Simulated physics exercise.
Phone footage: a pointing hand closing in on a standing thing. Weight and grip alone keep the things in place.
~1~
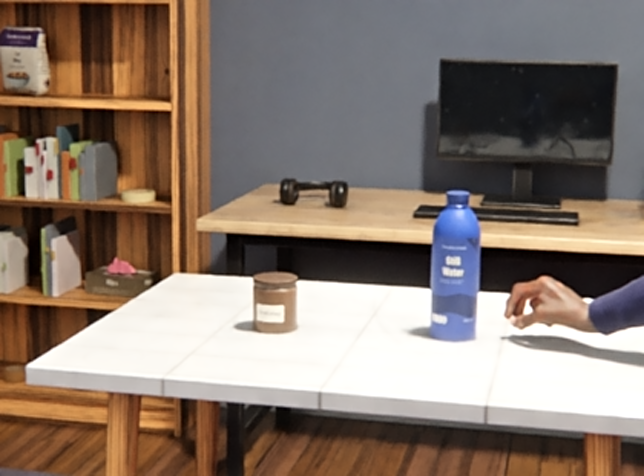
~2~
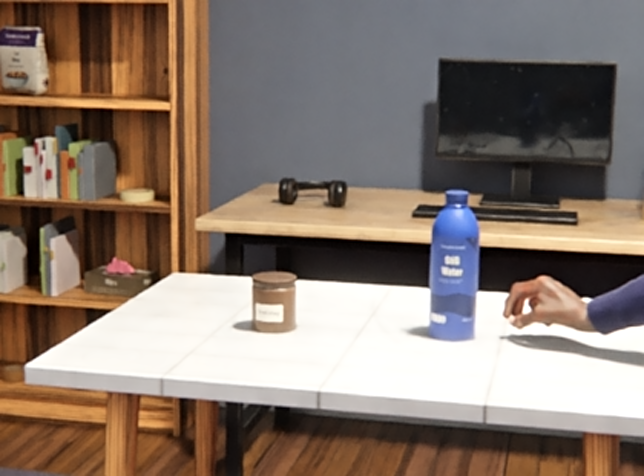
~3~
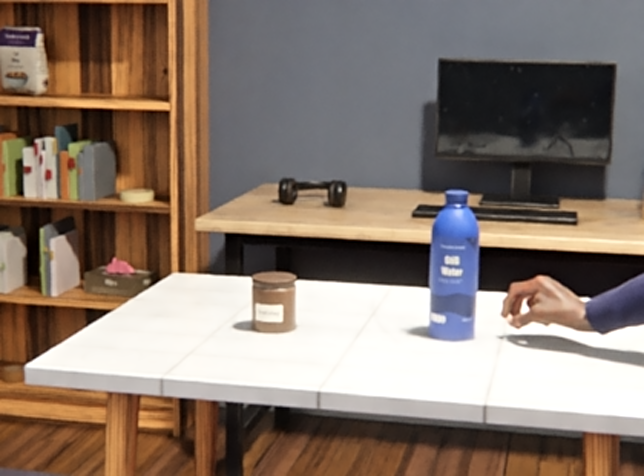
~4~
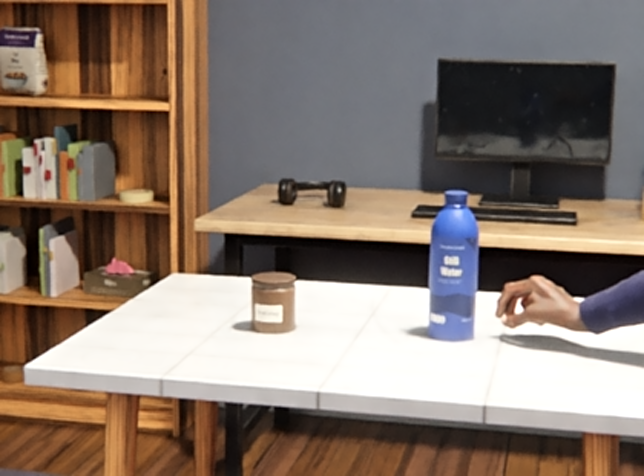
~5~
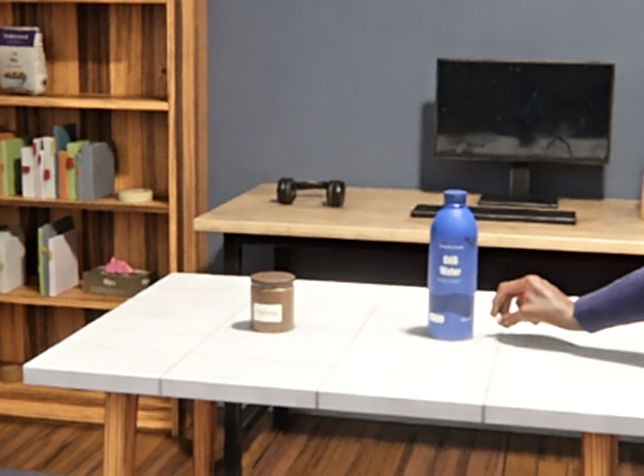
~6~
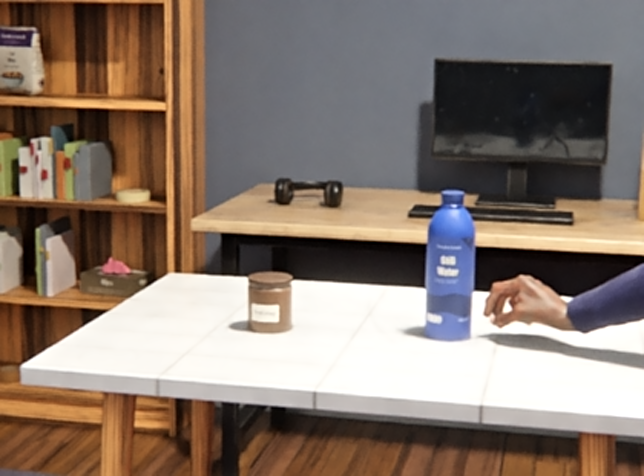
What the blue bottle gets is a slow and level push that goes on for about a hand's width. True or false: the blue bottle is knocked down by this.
False.
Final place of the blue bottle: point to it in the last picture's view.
The object ends up somewhere near (376, 261).
Then, 0.60 s later than the last frame, blue bottle moved a little near (423, 263).
Then, 1.00 s later than the last frame, blue bottle moved about its own width near (395, 262).
When it is over, moved from the start, blue bottle. End places, in pixels of the last picture, blue bottle near (376, 261).
